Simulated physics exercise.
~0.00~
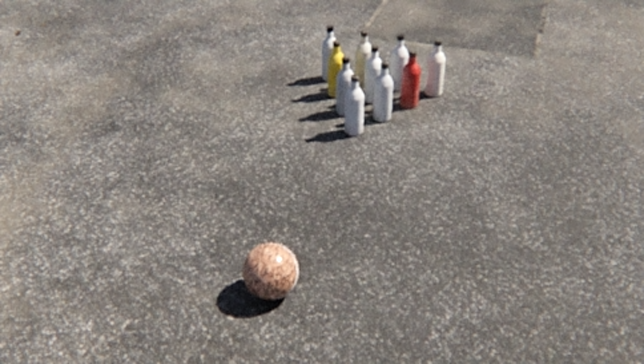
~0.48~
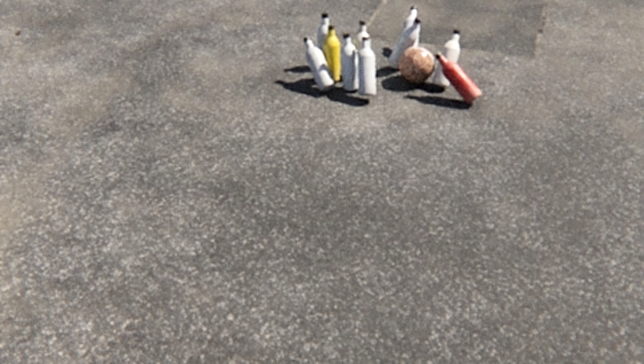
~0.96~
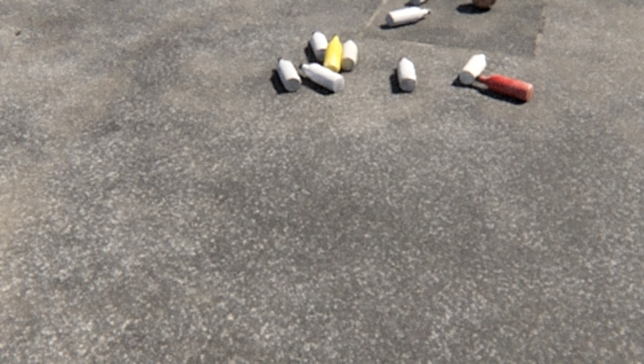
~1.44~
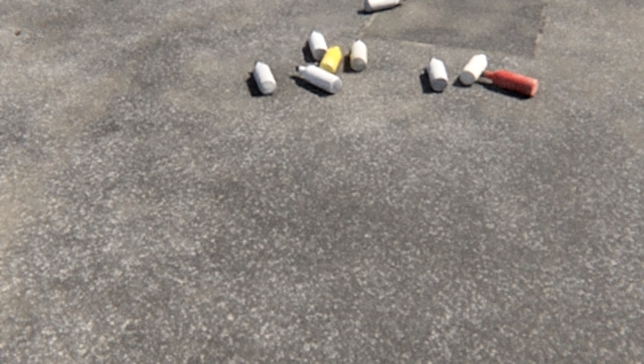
A speckled stone ball rolled away across the grey pavement into a wedge of capped bottles, mostly white with one red and one yellow, scattering and toppling them before rolling out of view and leaving the red and yellow ones lying flat.
